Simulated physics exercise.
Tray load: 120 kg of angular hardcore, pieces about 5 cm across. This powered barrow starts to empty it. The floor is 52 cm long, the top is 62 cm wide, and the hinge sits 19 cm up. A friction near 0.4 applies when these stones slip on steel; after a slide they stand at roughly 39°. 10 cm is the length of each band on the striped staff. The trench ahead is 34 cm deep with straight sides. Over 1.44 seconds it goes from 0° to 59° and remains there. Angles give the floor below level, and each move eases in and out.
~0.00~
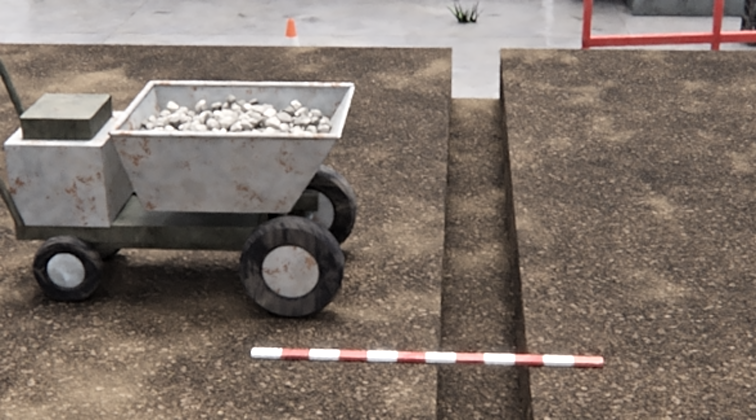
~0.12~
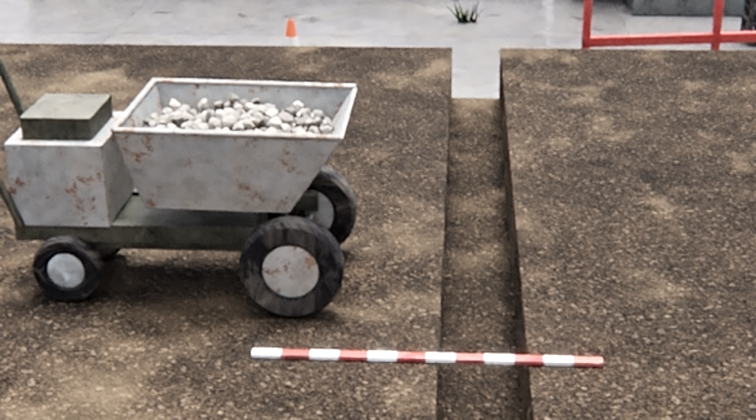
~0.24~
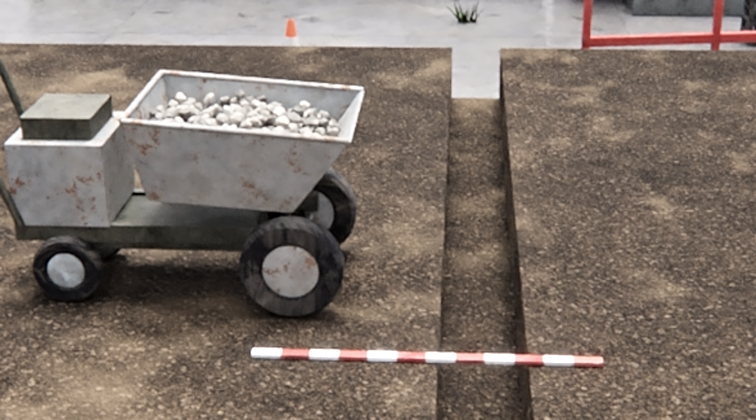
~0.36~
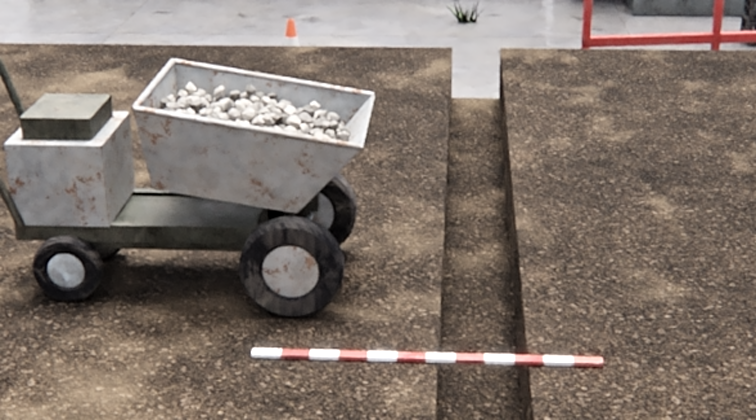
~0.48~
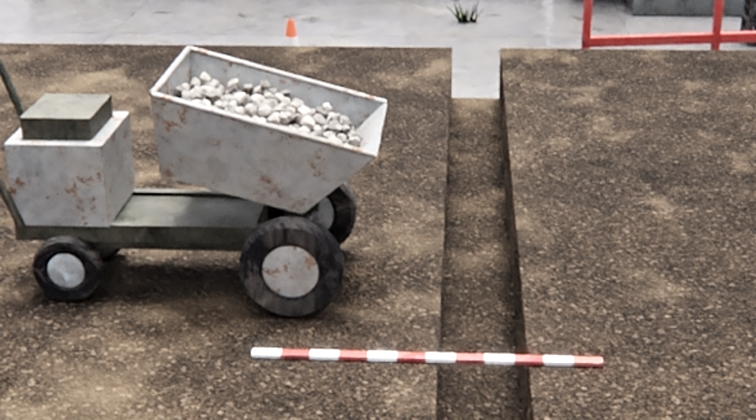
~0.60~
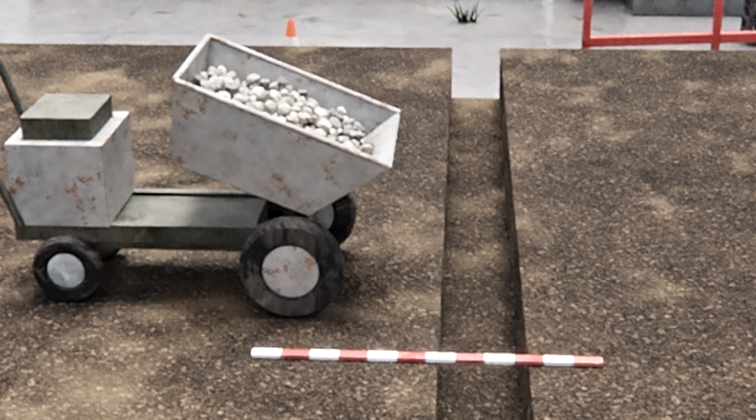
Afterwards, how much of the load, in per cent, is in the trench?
About 16 per cent.
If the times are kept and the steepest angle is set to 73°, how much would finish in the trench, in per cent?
About 75%.
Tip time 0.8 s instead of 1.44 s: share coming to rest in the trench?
That works out at about 20 in a hundred.
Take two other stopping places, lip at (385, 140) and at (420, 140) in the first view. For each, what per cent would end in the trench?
From the first spot near 10, from the second near 0 per cent.
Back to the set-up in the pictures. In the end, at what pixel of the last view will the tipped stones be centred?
(490, 361).
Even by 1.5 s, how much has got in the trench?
About 5 per cent by then.
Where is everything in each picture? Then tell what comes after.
The tray is at 0°, its lip at (338, 137); the top of the load is at (257, 113), in the first frame.
The tray is at 1°, its lip at (341, 138); the top of the load is at (250, 113); the stones move at 0.2 m/s on average, in the second frame.
Lip at (349, 141), floor tilted 4°, highest stones at (217, 110); the stones move at 0.3 m/s on average, in the third frame.
The tray is at 9°, its lip at (361, 147); the top of the load is at (200, 100); the stones move at 0.4 m/s on average, in the fourth frame.
The tray is at 15°, its lip at (375, 156); the top of the load is at (198, 92); the stones move at 0.4 m/s on average, in the fifth frame.
The tray is at 22°, its lip at (390, 167); the top of the load is at (216, 81); the stones move at 0.5 m/s on average, in the sixth frame.
After 1.1 s the floor is at 50°; 100 % in the tray; the foremost stones are at (409, 195).
After 1.5 s the floor is at 59°; 97 % in the tray, 3 % in the trench; the foremost stones are at (485, 293).
After 1.9 s the floor is at 59°; 89 % in the tray, 11 % in the trench; the foremost stones are at (514, 349).
After 3.8 s the floor is at 59°; 84 % in the tray, 16 % in the trench; the foremost stones are at (531, 336).
